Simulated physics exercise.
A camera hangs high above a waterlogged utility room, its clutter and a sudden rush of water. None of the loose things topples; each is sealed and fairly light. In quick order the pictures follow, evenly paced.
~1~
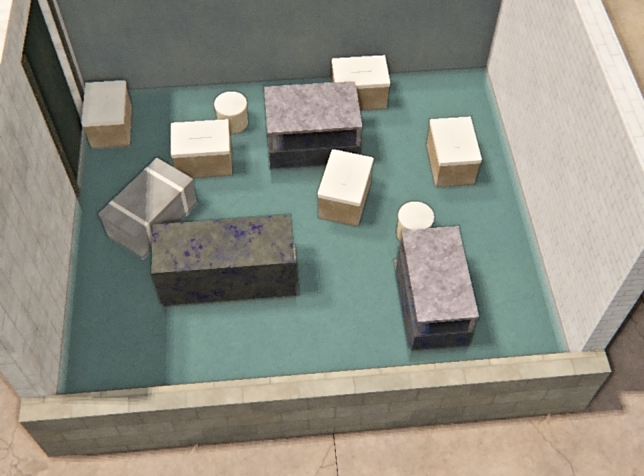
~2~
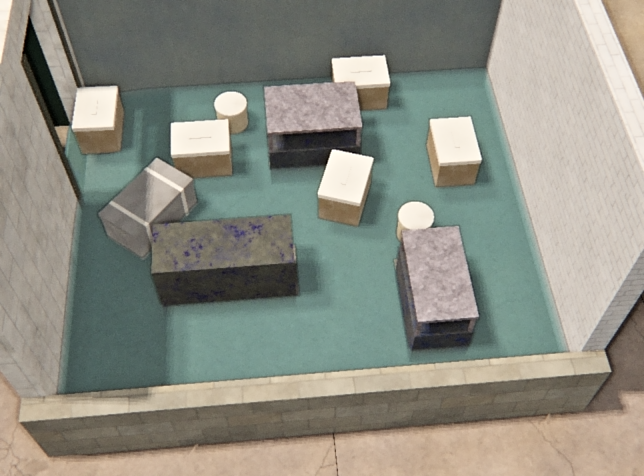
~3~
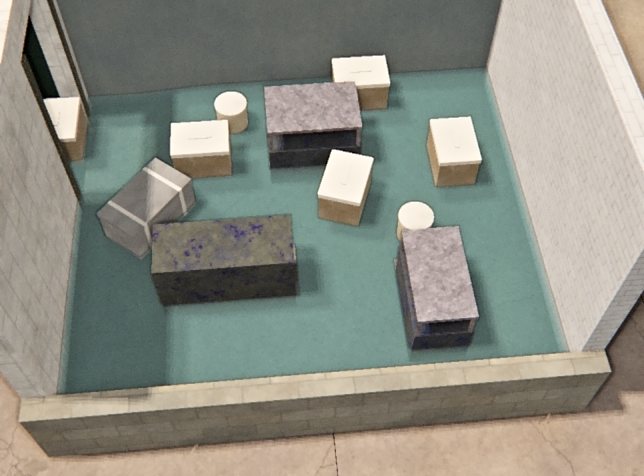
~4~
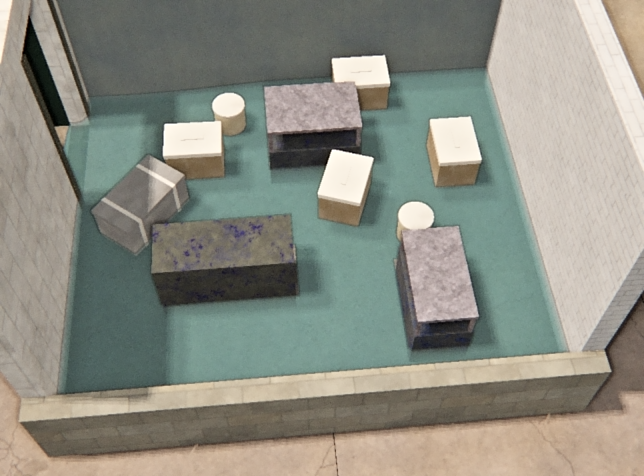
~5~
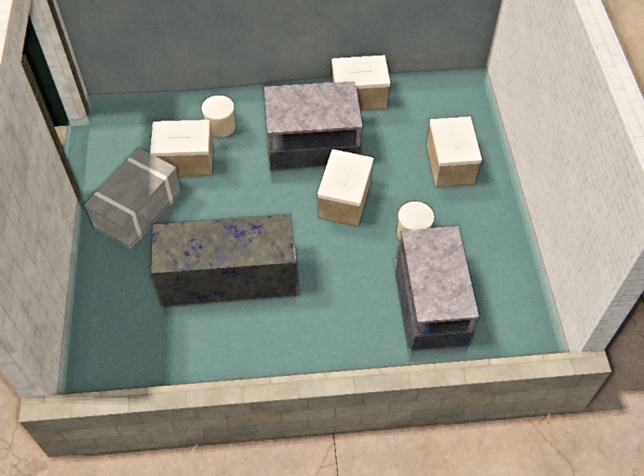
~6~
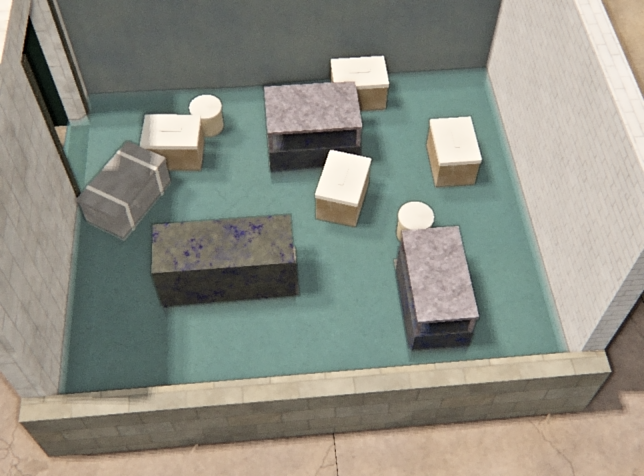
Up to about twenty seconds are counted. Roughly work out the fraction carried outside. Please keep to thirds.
Keeping to thirds, two thirds or more.
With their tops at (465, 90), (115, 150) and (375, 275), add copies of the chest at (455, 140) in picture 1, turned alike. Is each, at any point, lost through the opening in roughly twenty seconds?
Outcome for each, listed in order: Does not leave, leaves, does not leave.
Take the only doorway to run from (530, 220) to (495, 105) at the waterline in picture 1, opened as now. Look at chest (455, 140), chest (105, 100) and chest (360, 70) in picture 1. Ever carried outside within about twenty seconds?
In sequence - departs, stays put, departs.
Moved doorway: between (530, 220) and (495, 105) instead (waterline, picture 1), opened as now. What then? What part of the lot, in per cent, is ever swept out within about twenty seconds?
Some 60 per cent of the lot.
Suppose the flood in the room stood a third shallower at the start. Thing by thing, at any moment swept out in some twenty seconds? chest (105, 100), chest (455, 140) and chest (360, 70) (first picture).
The first exits, the next remains in the room, the last exits.
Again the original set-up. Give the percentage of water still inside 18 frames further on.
Estimate: Roughly 66 %.
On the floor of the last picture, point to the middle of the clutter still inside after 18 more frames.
The average sits close to (272, 191).
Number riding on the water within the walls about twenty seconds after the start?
1.
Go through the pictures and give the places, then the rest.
A trunk at (146, 196) floats; a chest at (200, 137), afloat; 0 of 8 have shifted, in the first picture.
A trunk at (146, 196) floats; a chest at (200, 137), afloat; 1 of 8 have shifted, in the second picture.
A trunk at (145, 196), afloat; a chest at (200, 137) floats; 1 of 8 have shifted, in the third picture.
A trunk at (139, 192) floats, close to its start; a chest at (192, 138), afloat, close to its start; 3 of 8 have shifted, in the fourth picture.
A trunk at (131, 186) floats, close to its start; a chest at (180, 136) floats, close to its start; 4 of 8 have shifted, in the fifth picture.
A trunk at (122, 178) floats, a stride from its start; a chest at (170, 130), afloat, a stride from its start; 4 of 8 have shifted, in the sixth picture.
A moment on, 2 of 8 are out; 6 afloat.
Next, 4 of 8 are out; 4 afloat.
Later, 6 of 8 are out; 2 afloat.
In the end, 7 of 8 are out; 1 afloat.
